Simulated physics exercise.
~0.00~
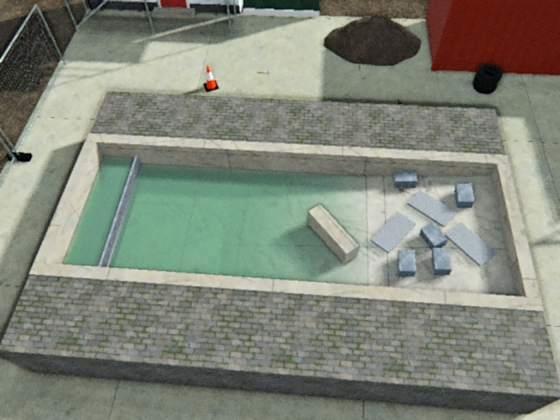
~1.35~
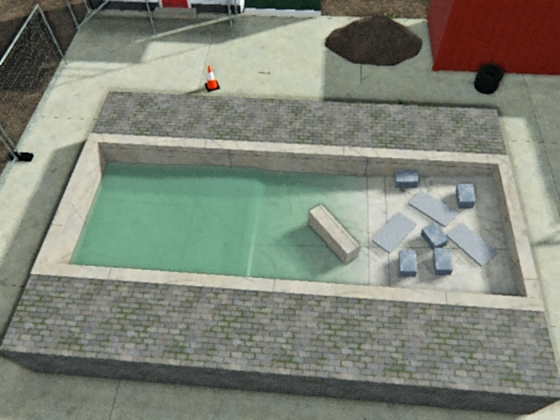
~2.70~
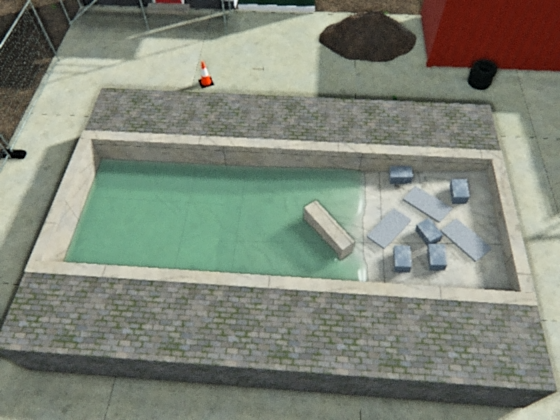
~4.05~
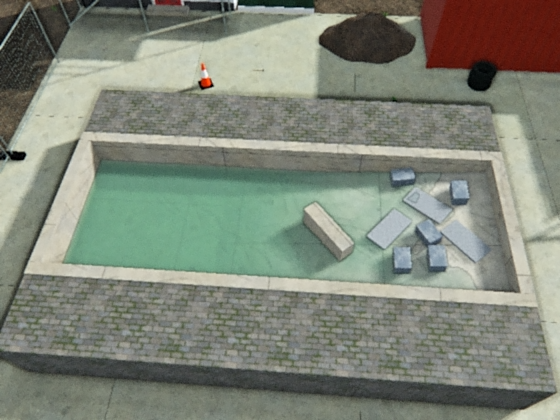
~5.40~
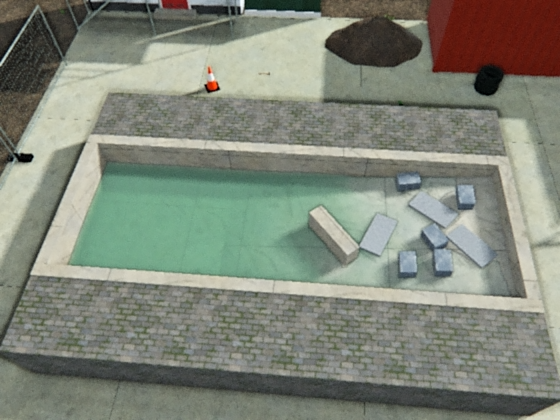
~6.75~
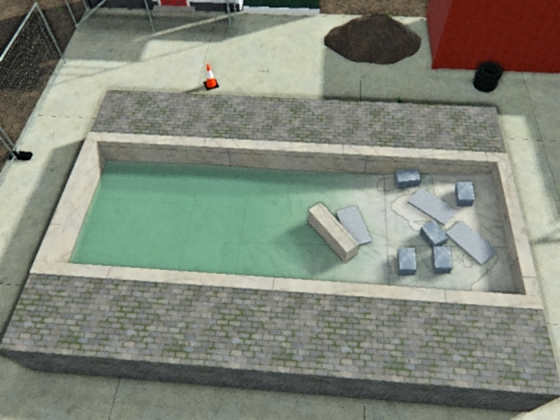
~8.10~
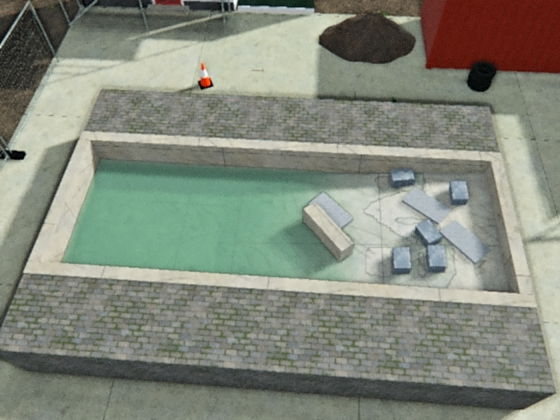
A long stone-rimmed basin lies in a paved yard, seen from above through a slightly swaying camera, with brick paving along both long sides and an orange cone, a dark dirt mound and a red wall beyond. Green water fills most of its left and middle, a thin barrier stands near the left end, a beige block sits right of centre, and blue-grey boxes and flat panels lie at the right. The barrier disappears, and the water spreads right among them. One panel slides left until it rests behind the beige block, while the others stay roughly in place and upright.
